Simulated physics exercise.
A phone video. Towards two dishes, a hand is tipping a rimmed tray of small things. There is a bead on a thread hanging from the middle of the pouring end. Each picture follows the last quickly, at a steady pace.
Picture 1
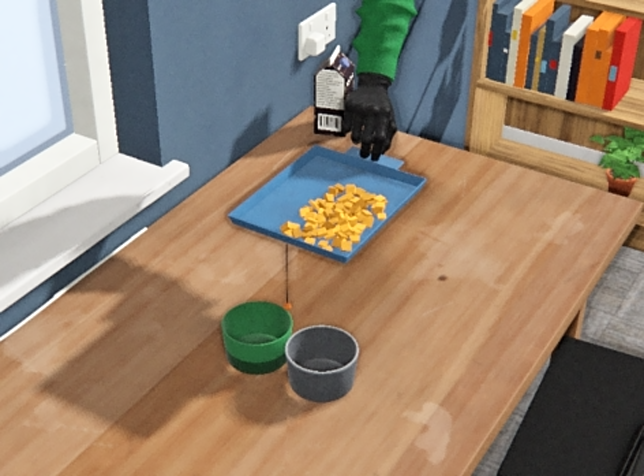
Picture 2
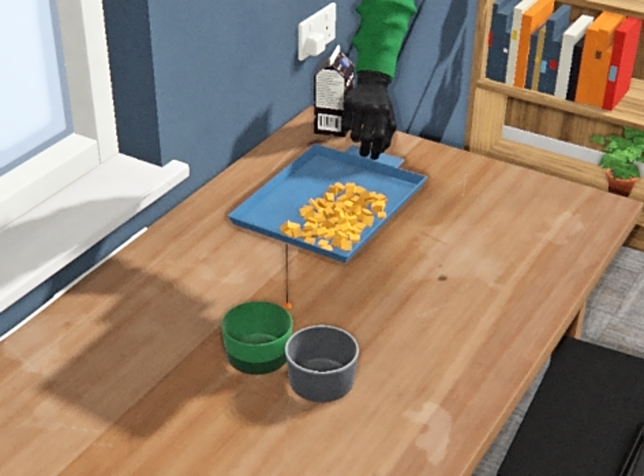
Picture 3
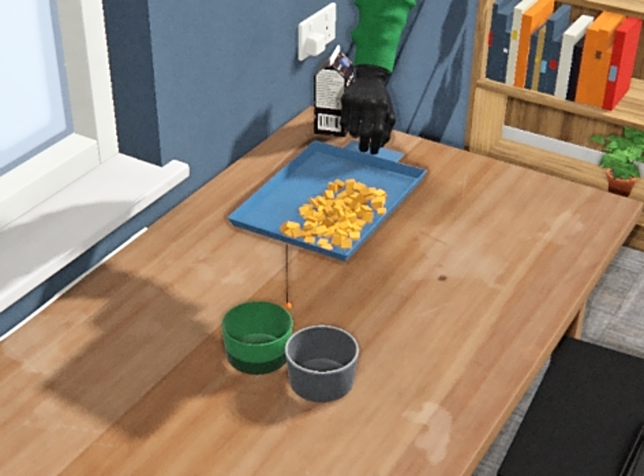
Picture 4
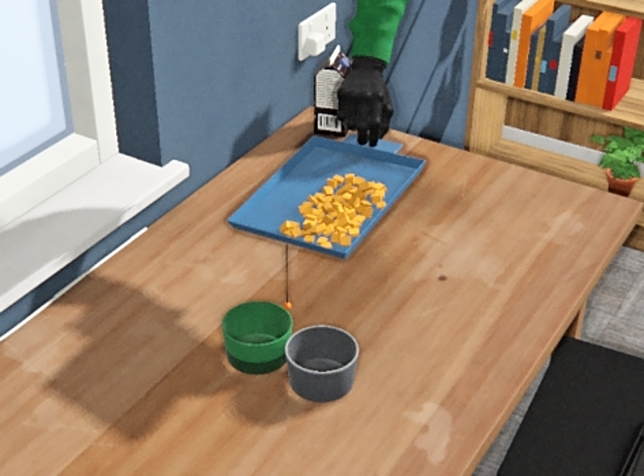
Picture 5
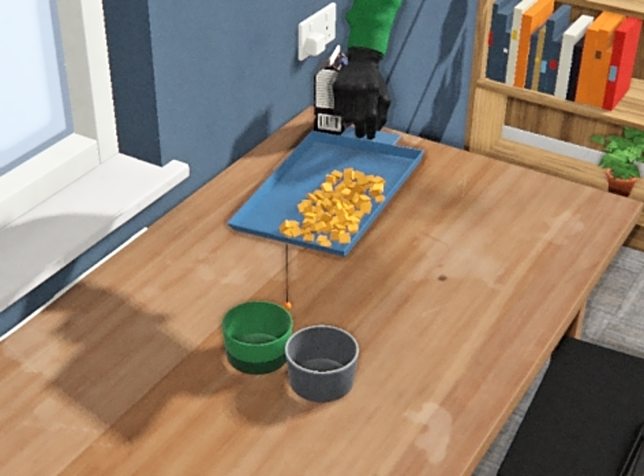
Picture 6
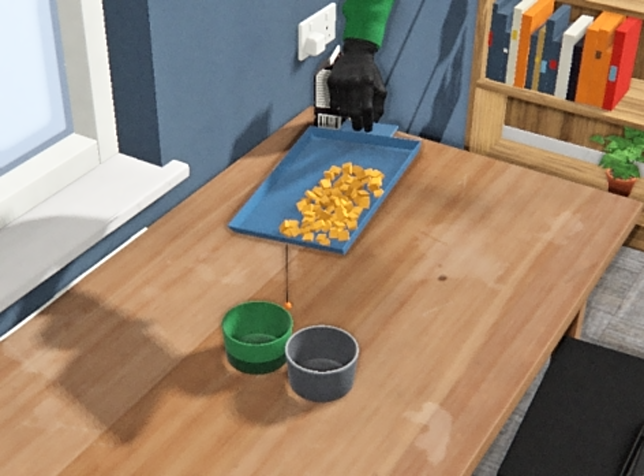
A black-gloved hand gradually tilting a blue tray of small orange crackers, its near left corner dipping slightly above two small dishes.
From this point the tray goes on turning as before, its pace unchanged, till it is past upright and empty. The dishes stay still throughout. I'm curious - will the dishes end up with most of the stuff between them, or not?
A lesser share is caught.
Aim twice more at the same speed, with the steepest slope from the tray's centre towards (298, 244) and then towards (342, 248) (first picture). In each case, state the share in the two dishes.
In turn, 90 percent and then 50 percent.
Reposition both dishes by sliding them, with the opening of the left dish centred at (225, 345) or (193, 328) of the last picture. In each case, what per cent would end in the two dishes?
Close to 0 in a hundred, then close to 0 in a hundred.
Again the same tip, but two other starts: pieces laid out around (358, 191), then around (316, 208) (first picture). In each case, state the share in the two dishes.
You'd get 10 % the first time and 20 % the second.
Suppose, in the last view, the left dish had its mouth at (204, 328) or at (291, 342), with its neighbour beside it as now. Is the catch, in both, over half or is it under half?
Short of half, then short of half.
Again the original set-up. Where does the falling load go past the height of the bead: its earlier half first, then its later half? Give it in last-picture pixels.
Starting near (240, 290), moving on to near (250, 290).
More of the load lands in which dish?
Observation: The one at left.
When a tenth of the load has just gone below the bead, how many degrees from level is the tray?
Roughly 70 degrees.
Just after the last frame, tray tipped steeply; the larger part on the tray; just a few outside both; about a tenth in the air.
A moment on, tray tipped past a quarter turn; just a few on the tray; roughly a quarter in the left dish; roughly two thirds outside both; about a tenth in the air.
Further on, tray tipped past a quarter turn; roughly a quarter in the left dish; the larger part outside both.
When it is over, tray tipped past a quarter turn; not one in the right dish; roughly a quarter in the left dish; the larger part outside both.
